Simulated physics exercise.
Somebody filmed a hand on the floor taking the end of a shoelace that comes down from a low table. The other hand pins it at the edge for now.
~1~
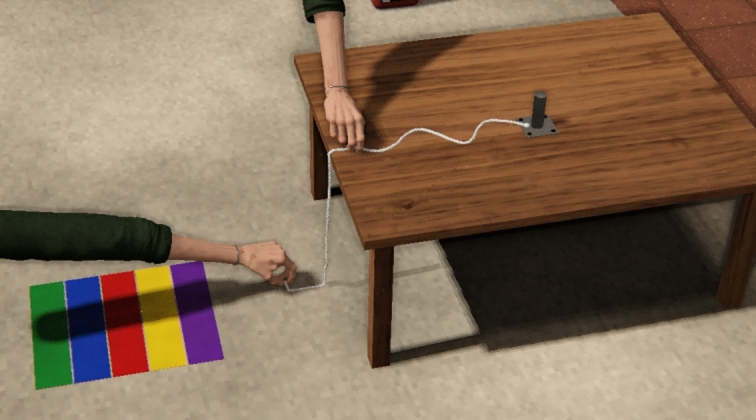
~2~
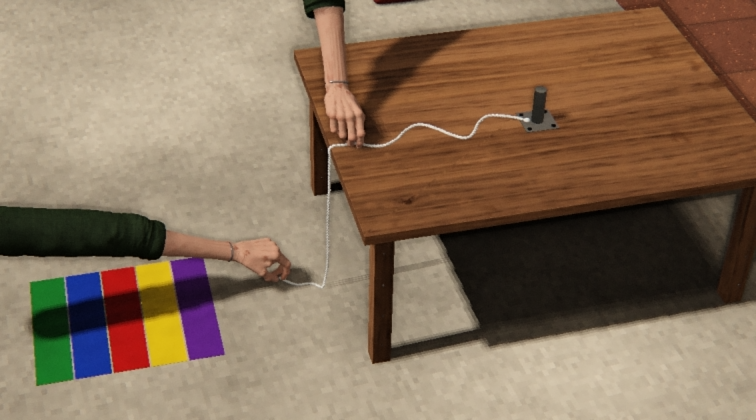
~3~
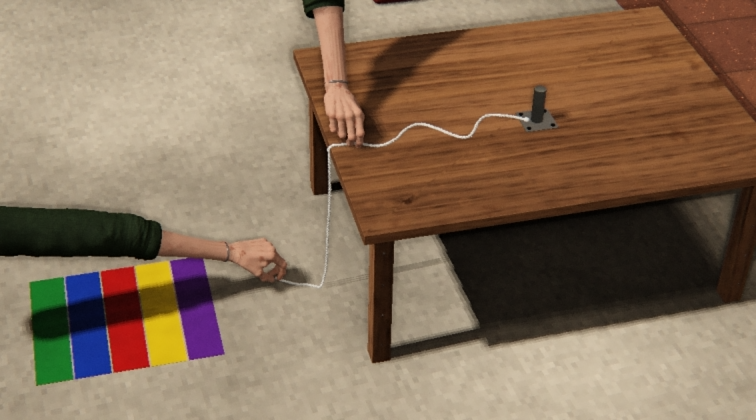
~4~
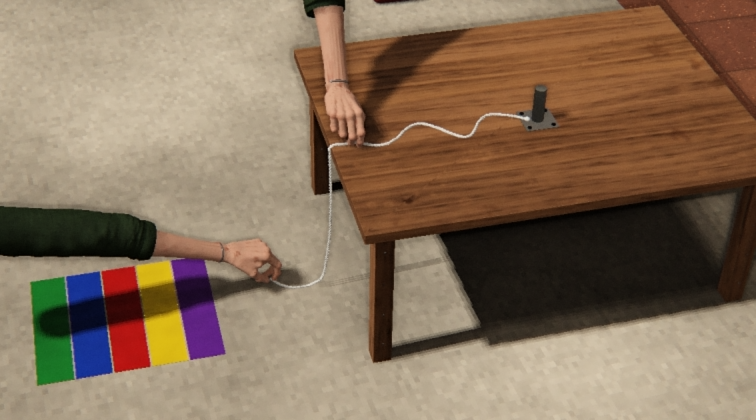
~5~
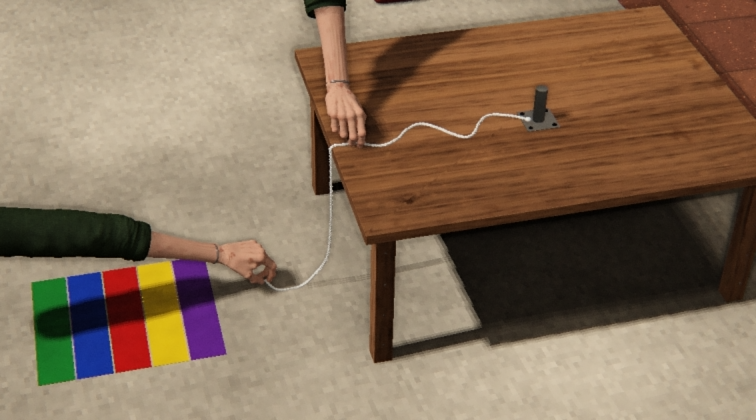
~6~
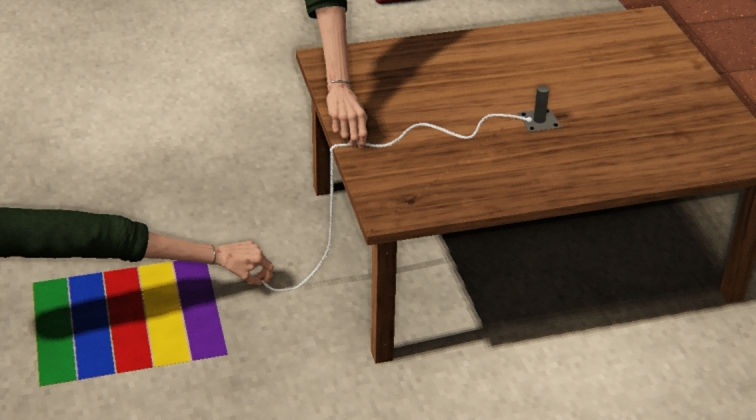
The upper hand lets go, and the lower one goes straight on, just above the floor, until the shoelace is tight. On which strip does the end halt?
It halts on the red strip.
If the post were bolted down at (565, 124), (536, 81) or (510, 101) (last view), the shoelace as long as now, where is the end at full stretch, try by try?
About (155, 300), (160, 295) and (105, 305).
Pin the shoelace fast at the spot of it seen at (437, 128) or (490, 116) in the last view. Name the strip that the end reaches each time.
It would be yellow; red.
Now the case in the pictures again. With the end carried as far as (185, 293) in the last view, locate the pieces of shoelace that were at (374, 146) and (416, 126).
At (333, 148), then (389, 139).
Soon after, end near (185, 293); over purple.
Then, end near (148, 299); over yellow.
At full stretch, end near (125, 302); over red. Over red.
